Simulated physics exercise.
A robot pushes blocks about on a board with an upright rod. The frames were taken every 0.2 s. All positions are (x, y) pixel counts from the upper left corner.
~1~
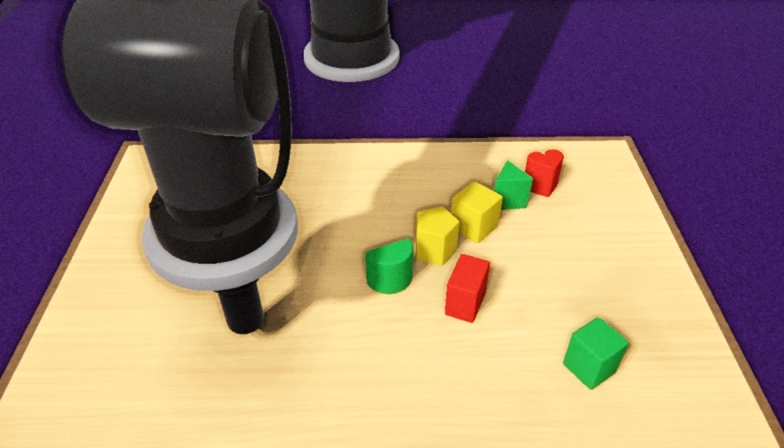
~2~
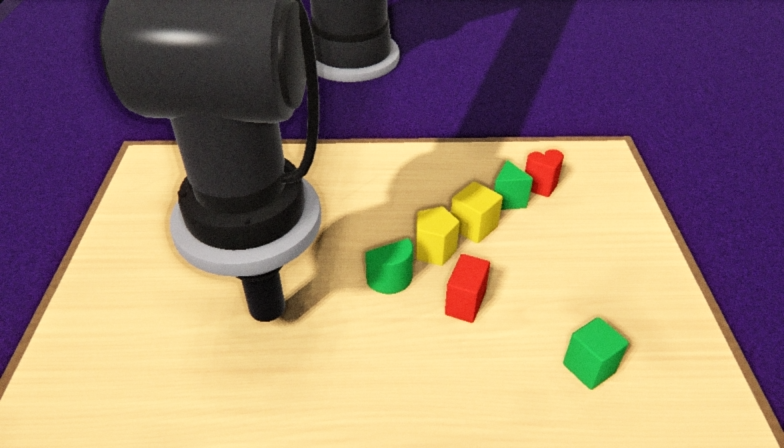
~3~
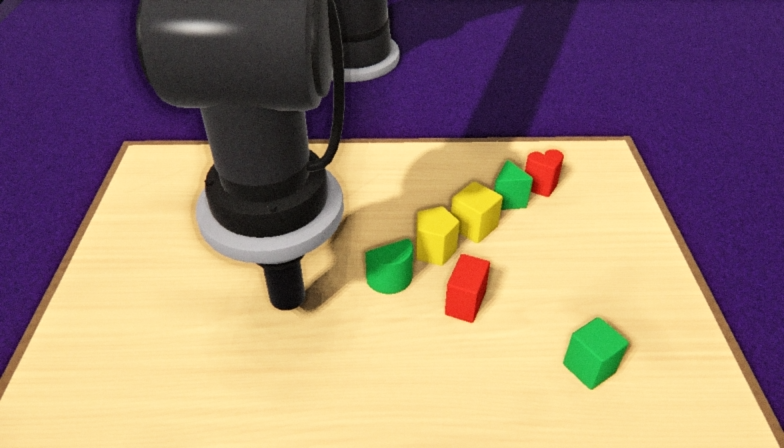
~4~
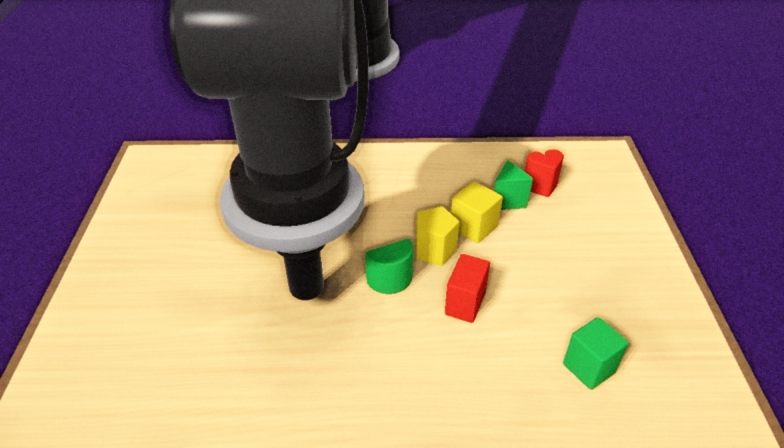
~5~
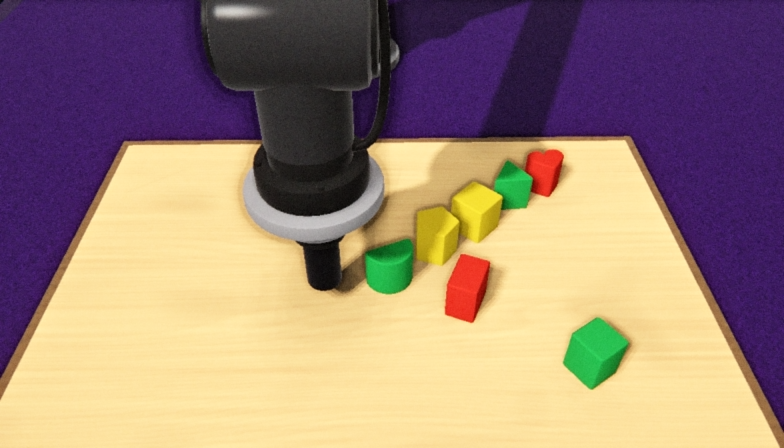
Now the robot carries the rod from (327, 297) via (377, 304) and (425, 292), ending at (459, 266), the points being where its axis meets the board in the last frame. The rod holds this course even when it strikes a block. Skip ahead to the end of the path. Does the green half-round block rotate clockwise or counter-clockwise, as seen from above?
Seen from above, counterclockwise.
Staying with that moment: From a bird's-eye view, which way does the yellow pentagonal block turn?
It twists with the clock when seen from above.
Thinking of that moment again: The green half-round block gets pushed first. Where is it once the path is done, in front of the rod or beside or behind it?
Most likely the green half-round block slides off.
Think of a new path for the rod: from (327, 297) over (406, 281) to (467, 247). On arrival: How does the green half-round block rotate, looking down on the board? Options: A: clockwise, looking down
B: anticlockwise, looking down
The answer is A.
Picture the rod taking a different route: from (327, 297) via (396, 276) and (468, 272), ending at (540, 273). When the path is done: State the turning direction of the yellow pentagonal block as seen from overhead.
Looking from above, the answer is counterclockwise.
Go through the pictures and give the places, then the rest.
In the first frame, lower end of the rod (246, 322), tops of blocks, green half-round block (392, 252), yellow pentagonal block (436, 220), red rectangle (469, 272).
In the second frame, rod (268, 310), blocks as before.
In the third frame, rod (288, 299), blocks as before.
In the fourth frame, rod (307, 289), blocks as before.
In the fifth frame, rod (325, 280), green half-round block (392, 252), yellow pentagonal block (436, 220), red rectangle (469, 272).
What follows on the original path. One third of the way, rod (377, 287); green half-round block (397, 250).
Two thirds of the way, rod (426, 275); green half-round block (413, 237), turned 55° anticlockwise; yellow pentagonal block (437, 216), turned 20° clockwise.
At the end, rod (460, 249); green half-round block (413, 237), turned 55° anticlockwise; yellow pentagonal block (437, 216), turned 20° clockwise; red rectangle not moved.
